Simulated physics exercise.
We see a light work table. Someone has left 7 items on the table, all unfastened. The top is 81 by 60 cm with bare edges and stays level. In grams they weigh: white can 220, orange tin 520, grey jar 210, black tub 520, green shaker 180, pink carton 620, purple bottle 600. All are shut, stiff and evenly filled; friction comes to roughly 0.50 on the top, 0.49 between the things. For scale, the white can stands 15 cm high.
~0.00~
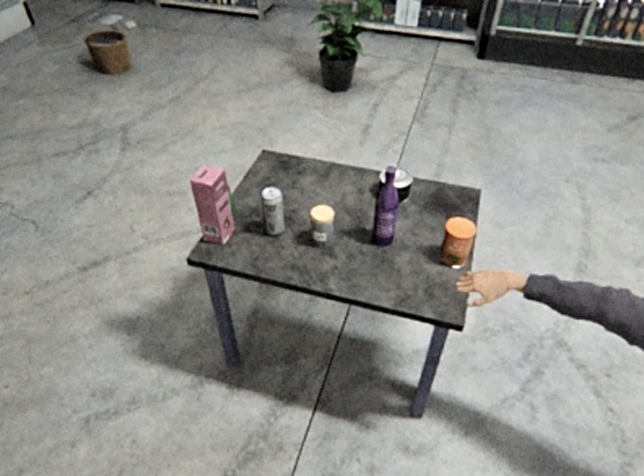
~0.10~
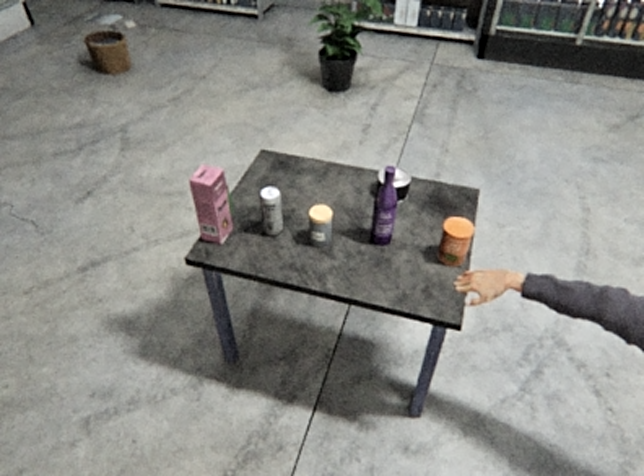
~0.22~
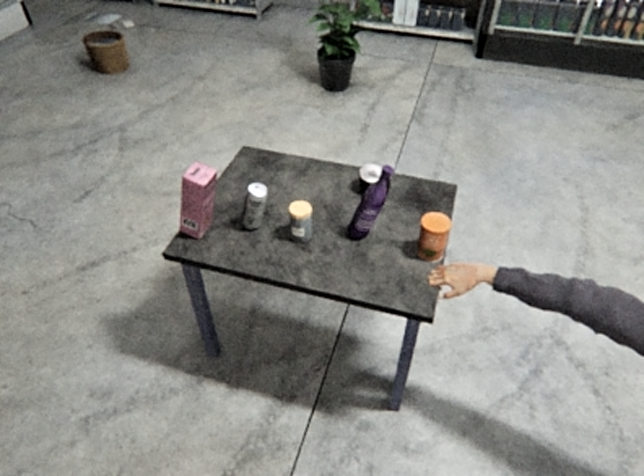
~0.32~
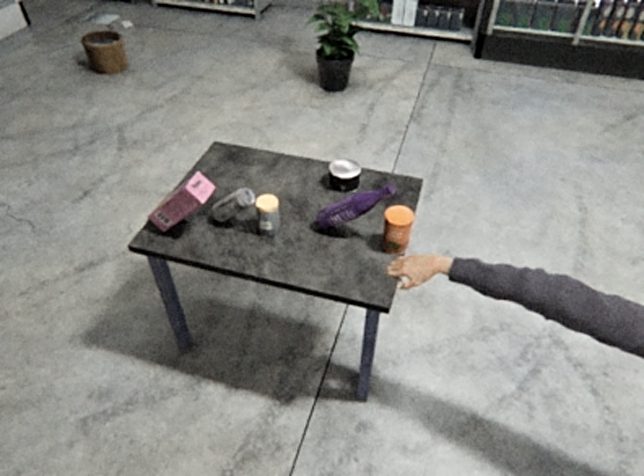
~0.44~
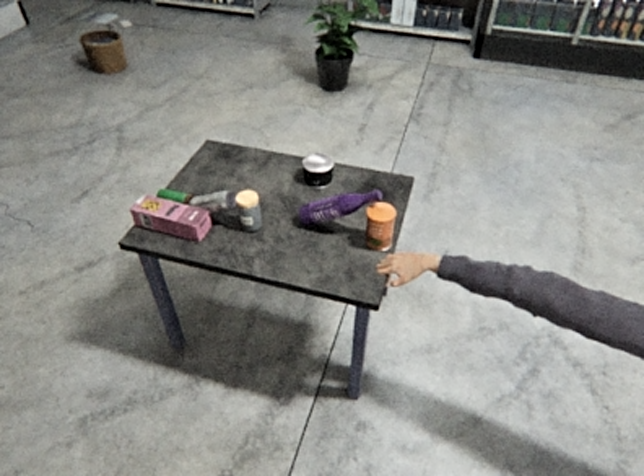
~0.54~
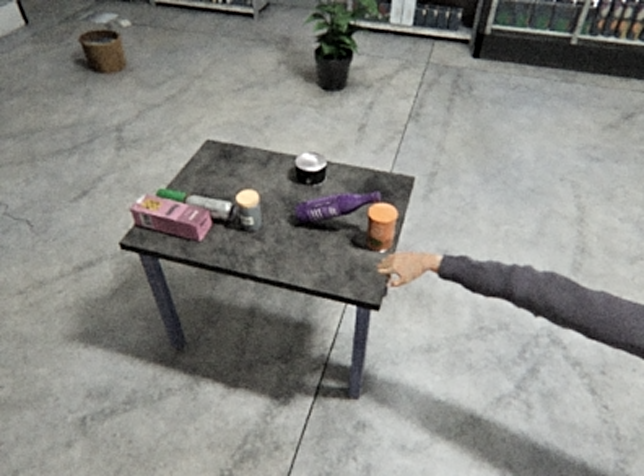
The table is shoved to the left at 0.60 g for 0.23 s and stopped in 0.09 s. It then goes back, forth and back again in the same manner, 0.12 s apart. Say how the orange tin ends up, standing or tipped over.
The orange tin falls over.
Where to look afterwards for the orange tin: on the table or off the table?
The orange tin ends off the table.
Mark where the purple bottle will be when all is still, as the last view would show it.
Near (405, 216).
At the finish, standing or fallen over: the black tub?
The black tub keeps standing.
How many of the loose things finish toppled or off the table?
In all, 6.
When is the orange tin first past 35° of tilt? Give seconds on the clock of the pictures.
At about 1.0 s.
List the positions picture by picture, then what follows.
The first picture shows orange tin (457, 243); white can (273, 213).
The second picture shows black tub (394, 185).
The third picture shows table along by 8 cm; purple bottle (372, 202) 16° off upright; pink carton (198, 202) 15° off upright.
The fourth picture shows table along by 19 cm; white can (232, 205) 49° off upright.
The fifth picture shows table along by 22 cm; pink carton (171, 218) on its side; black tub (318, 171) moved 4 cm.
The sixth picture shows table along by 21 cm; orange tin (381, 228); pink carton (171, 217) on its side.
After 0.84 s, orange tin moved 3 cm near (465, 245); purple bottle on its side; pink carton on its side.
After 1.14 s, table along by 11 cm; orange tin now off the table; pink carton on its side; purple bottle on its side.
After 1.34 s, table along by 22 cm; pink carton on its side; purple bottle on its side; green shaker on its side.
After 1.74 s, pink carton on its side; purple bottle on its side; green shaker on its side.
In the end (2.9 s), off the table and tipped over, orange tin; toppled on the table, white can, grey jar, green shaker, pink carton and purple bottle; not toppled but over 5 cm from the start, black tub.
